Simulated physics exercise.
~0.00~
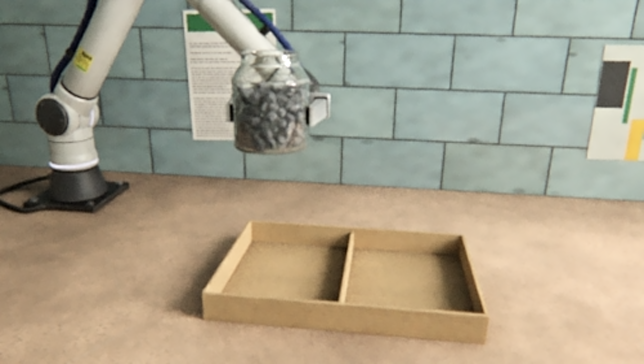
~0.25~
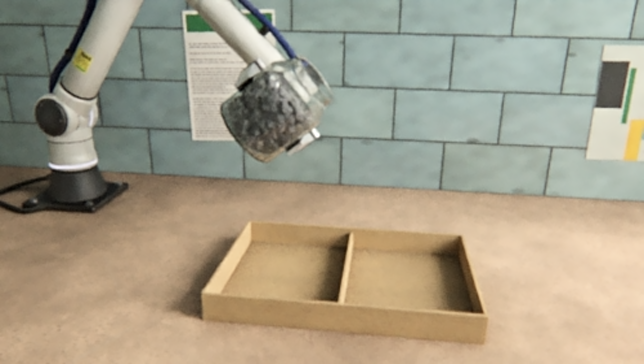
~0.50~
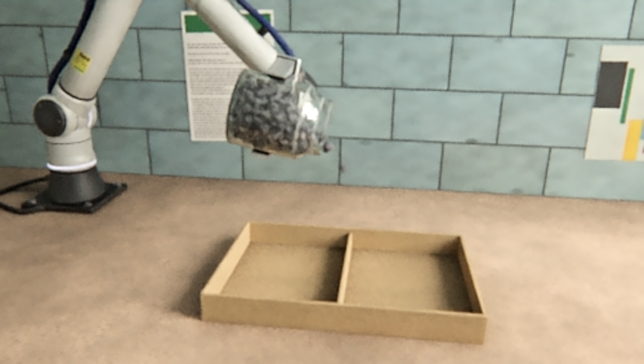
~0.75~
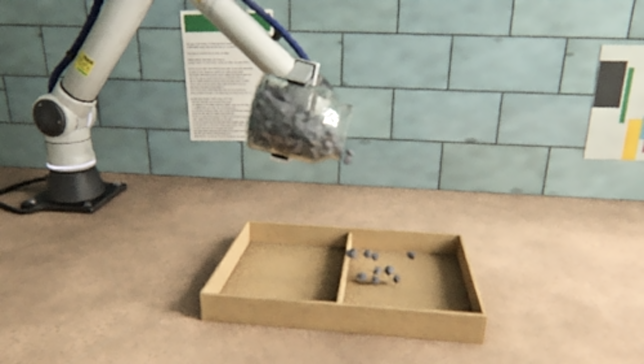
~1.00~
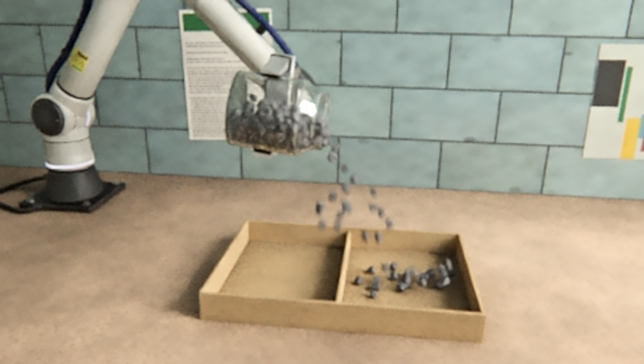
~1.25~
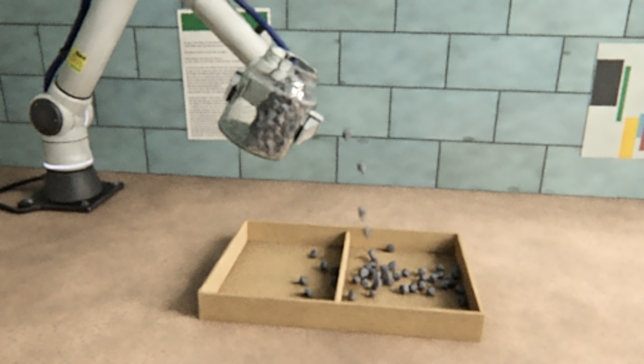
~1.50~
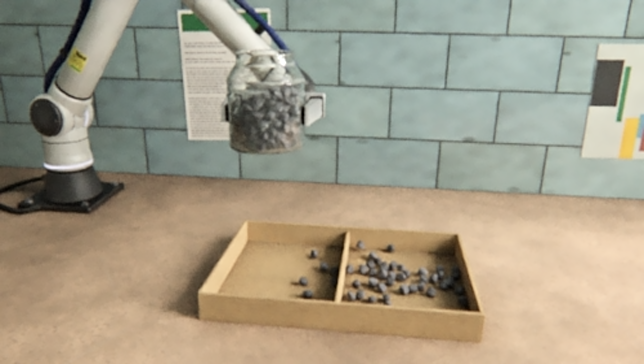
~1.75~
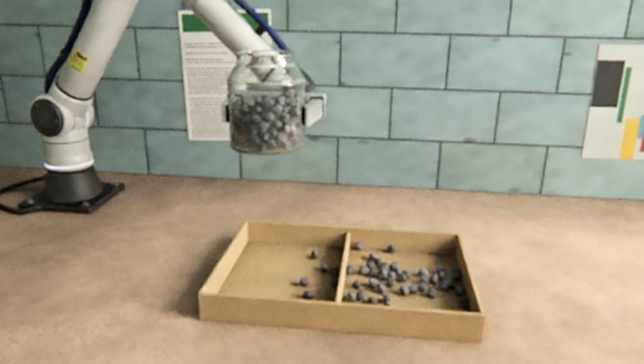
At the start, a white robot arm holds a clear jar of small grey pebbles upright above a shallow, divided tray on a brown surface, with a tiled wall behind. The arm tips the jar to the right until it lies on its side, and the tray is still empty. The jar then shifts slightly right and back left, and pebbles spill from its mouth into the right part. As the arm turns the jar back up, the last ones fall and a few land left of the divider. Finally, the jar hangs upright, still holding most of its pebbles.
